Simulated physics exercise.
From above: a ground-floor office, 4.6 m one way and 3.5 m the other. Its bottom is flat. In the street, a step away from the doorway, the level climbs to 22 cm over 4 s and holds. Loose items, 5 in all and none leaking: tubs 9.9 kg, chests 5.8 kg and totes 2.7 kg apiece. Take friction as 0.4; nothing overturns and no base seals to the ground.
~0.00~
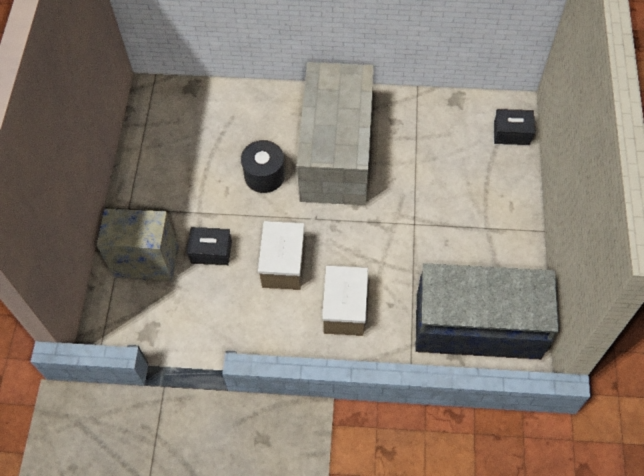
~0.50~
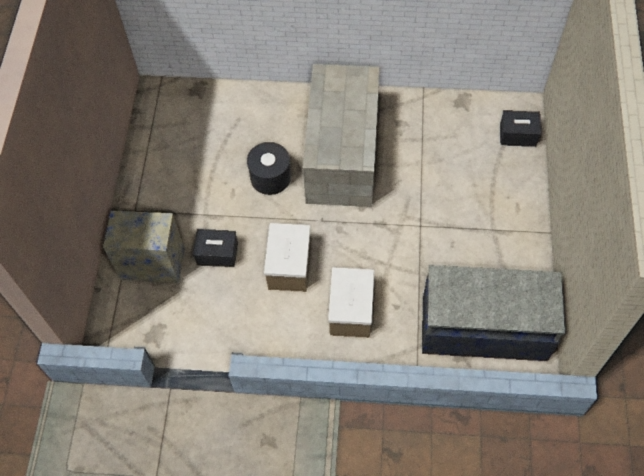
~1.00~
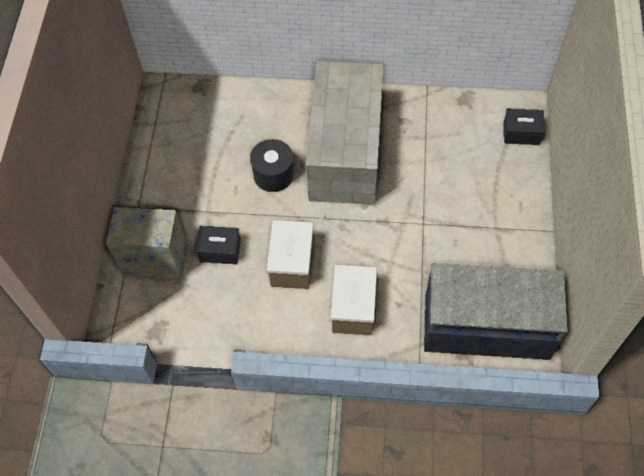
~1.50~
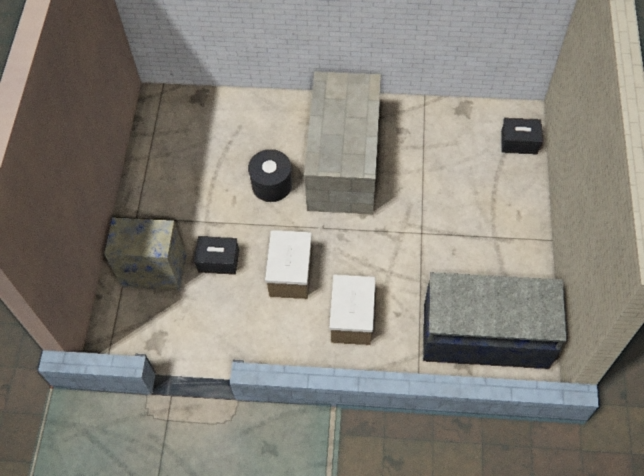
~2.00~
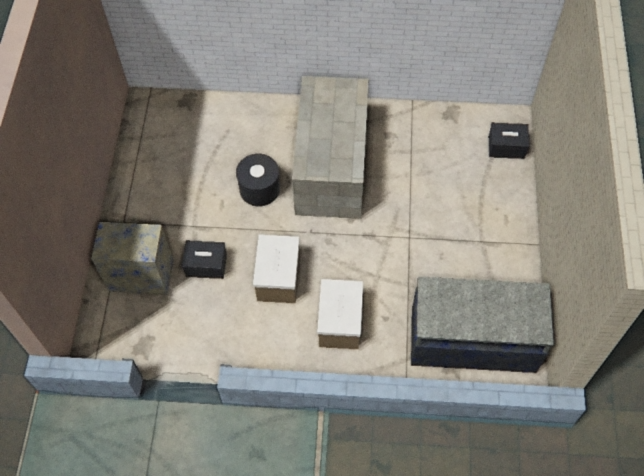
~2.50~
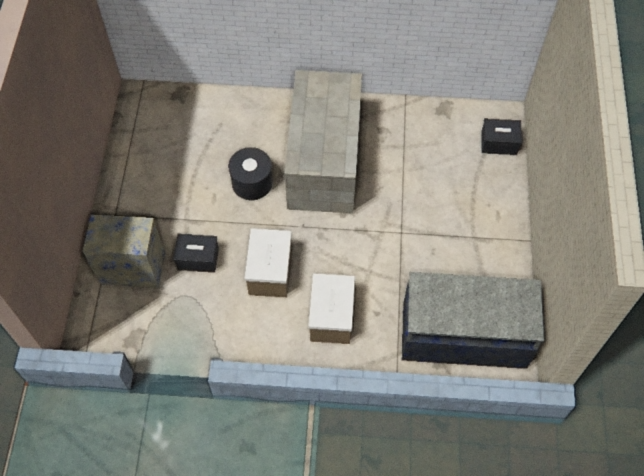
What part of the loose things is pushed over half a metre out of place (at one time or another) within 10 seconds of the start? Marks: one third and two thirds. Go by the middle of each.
It is between one and two thirds.
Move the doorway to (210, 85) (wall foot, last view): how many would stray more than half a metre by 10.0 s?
In that case 4 of them.
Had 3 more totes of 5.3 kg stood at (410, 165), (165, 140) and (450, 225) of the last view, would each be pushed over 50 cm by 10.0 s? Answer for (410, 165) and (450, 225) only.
In turn: Less, short of it.
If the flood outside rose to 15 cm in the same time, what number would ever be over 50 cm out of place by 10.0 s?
Then 2.
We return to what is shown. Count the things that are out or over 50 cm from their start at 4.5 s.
I count 1.
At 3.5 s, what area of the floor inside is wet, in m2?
Some 2.5 m2.
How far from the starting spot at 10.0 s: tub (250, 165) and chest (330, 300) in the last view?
In that order: 100 cm, 0 cm.
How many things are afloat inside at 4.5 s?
I count 0.
After 3.5 s 0 of 5 are over 50 cm from their spots; 0 afloat.
After 4.5 s 1 of 5 are over 50 cm from their spots; 0 afloat.
After 7.0 s 3 of 5 are over 50 cm from their spots; 2 afloat.
After 10.0 s 3 of 5 are over 50 cm from their spots, and 3 have been at some point; 4 afloat.
